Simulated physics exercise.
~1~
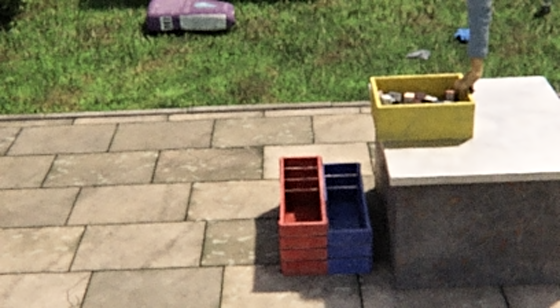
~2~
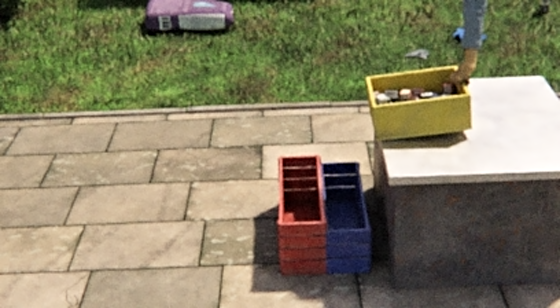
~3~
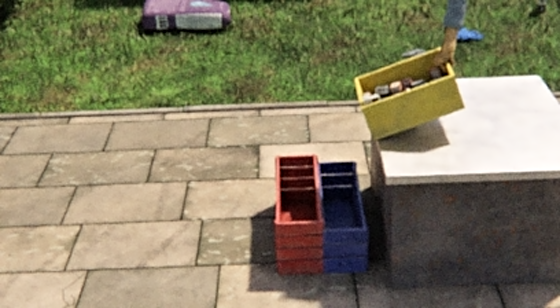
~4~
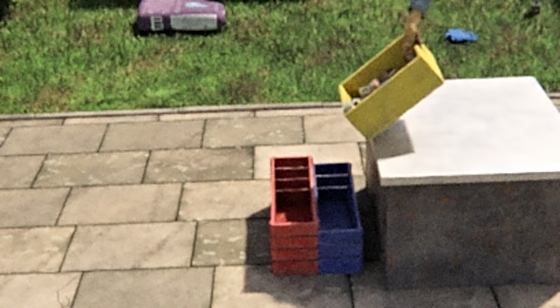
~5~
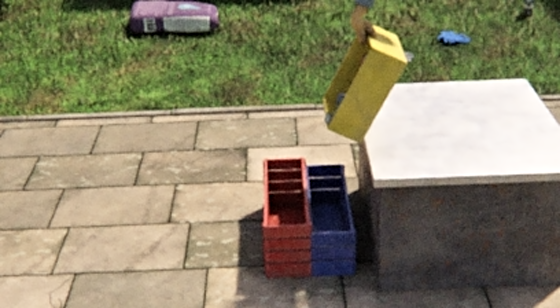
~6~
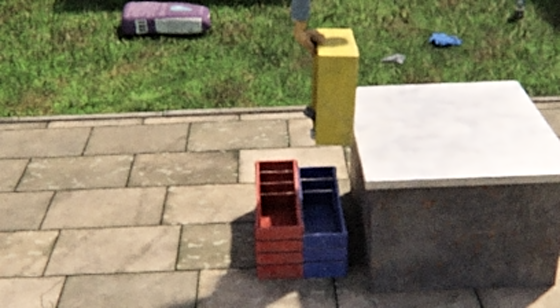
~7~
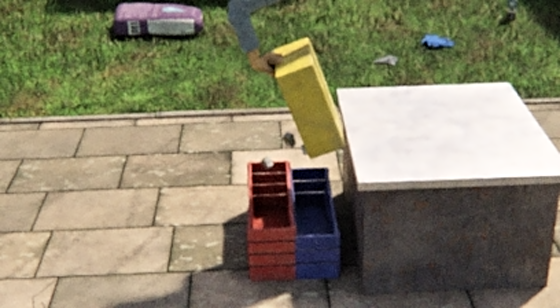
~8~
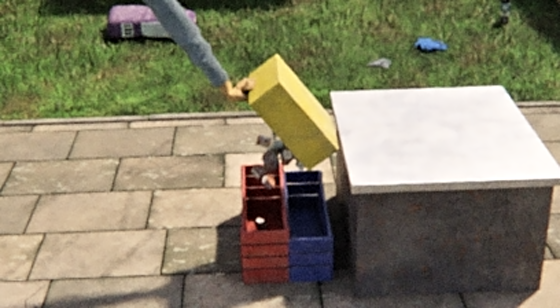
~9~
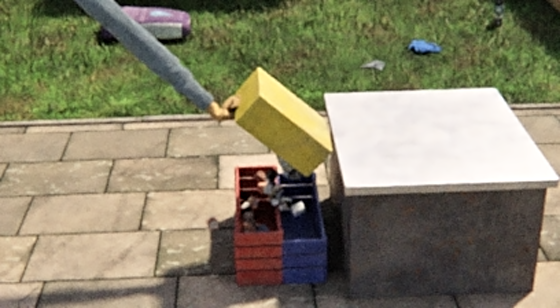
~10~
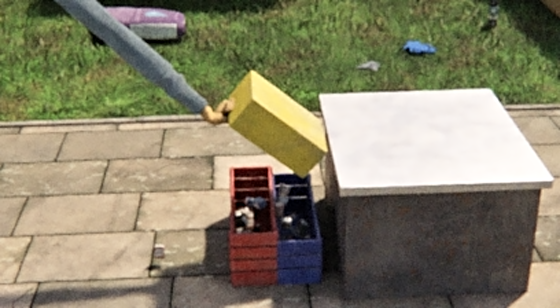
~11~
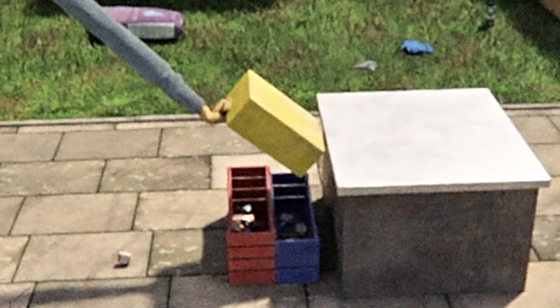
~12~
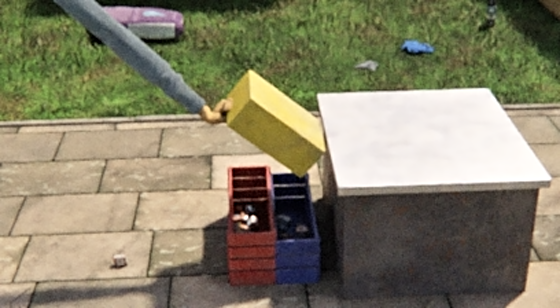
An arm reaches down from the top of a sunlit yard, seen from above, holding a yellow tote of small cartons at the edge of a pale-topped bench on the right. Left of the bench, a blue bin and a red trough stand side by side on paving, with grass and a purple bag behind. The arm lifts the tote leftward off the bench, tipping it further and further. The cartons tumble out, falling into the red trough and the blue bin. One drops onto the paving to the left, and the tote stays tilted, held still above the containers.
